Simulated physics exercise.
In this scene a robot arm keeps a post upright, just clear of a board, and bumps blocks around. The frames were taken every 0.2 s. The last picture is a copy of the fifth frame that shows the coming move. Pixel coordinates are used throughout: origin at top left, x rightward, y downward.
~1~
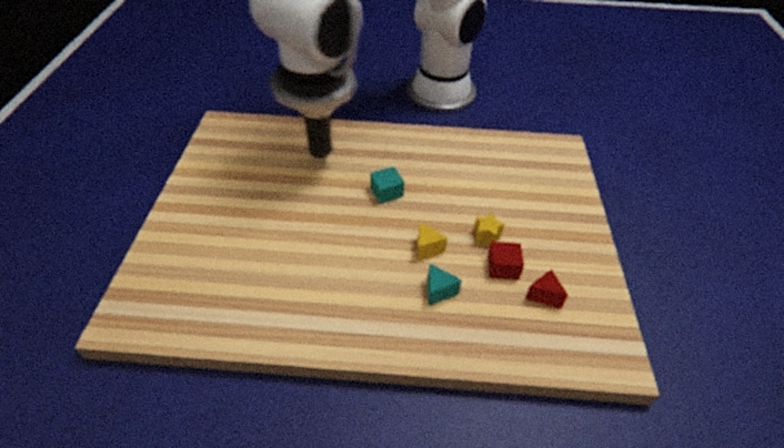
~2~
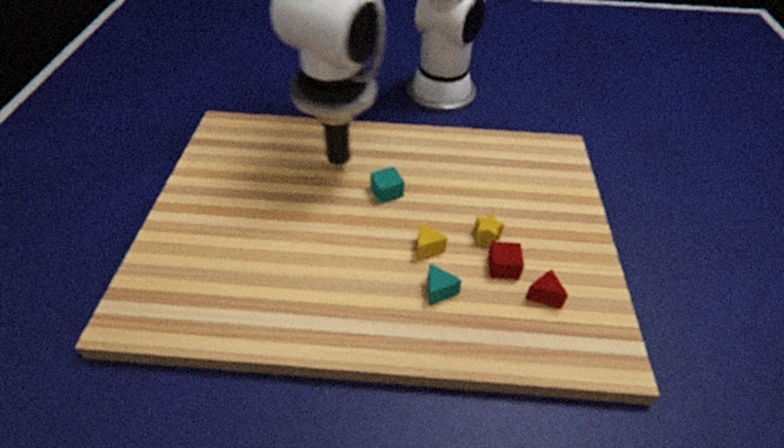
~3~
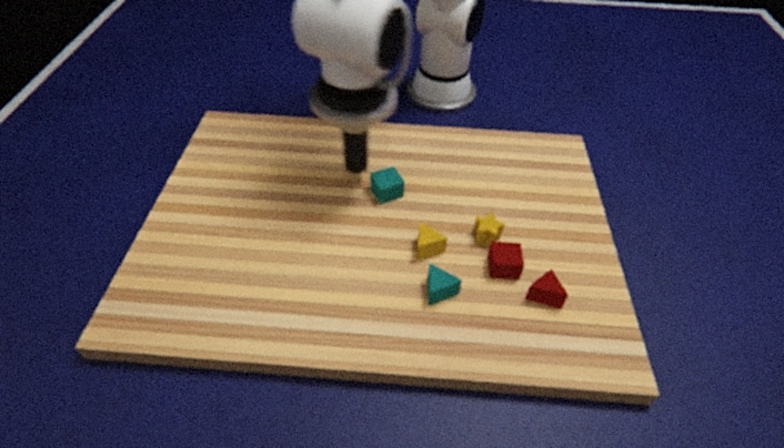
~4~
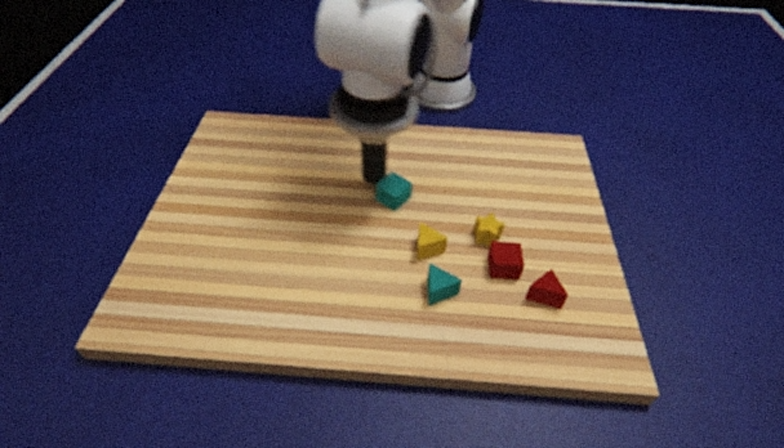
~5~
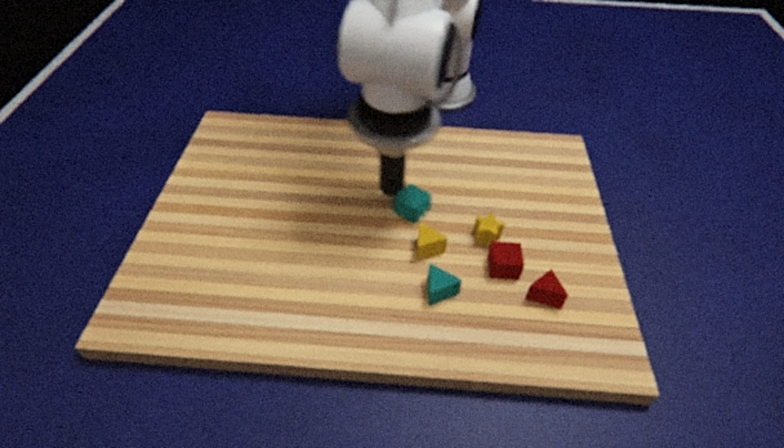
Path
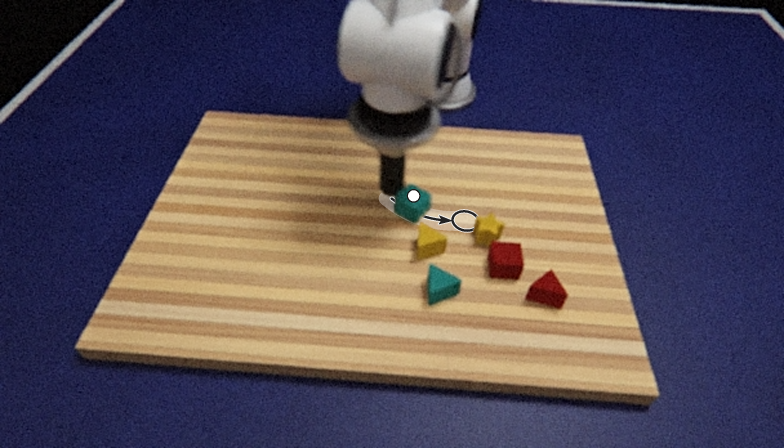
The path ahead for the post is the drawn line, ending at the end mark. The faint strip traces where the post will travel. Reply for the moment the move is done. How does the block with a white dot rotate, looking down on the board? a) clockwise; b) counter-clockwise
The correct letter is a.
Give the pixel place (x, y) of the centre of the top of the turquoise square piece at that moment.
Answer: (471, 228).
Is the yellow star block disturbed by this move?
It ends up somewhere else.
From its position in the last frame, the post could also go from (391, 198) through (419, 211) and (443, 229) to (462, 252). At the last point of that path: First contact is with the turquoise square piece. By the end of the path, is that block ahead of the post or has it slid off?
Looking at the end of the path, the turquoise square piece is still being driven ahead.
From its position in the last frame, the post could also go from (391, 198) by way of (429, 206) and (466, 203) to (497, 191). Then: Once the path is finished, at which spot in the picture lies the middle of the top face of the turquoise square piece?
My best guess is (447, 212).
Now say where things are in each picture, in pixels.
Post tip (321, 151); block tops, turquoise square piece (387, 177); yellow triangular block (429, 235); yellow star block (490, 223), in the first picture.
Post (339, 158); blocks unchanged, in the second picture.
Post (357, 166); blocks unchanged, in the third picture.
Post (374, 176); turquoise square piece (394, 184), in the fourth picture.
Post (392, 188); turquoise square piece (414, 196); yellow triangular block (429, 235); yellow star block (490, 223), in the fifth picture.
Path on the board, from (391, 198) by way of (412, 212) and (438, 220) to (466, 221); the dot is on the turquoise square piece.
What follows on the original path. One third of the way, post (413, 202); turquoise square piece (436, 210).
Two thirds of the way, post (440, 209); turquoise square piece (461, 221), turned 20° clockwise.
At the end, post (468, 211); turquoise square piece (471, 228), turned 45° clockwise; yellow triangular block in place; yellow star block (499, 226), turned 15° anticlockwise.
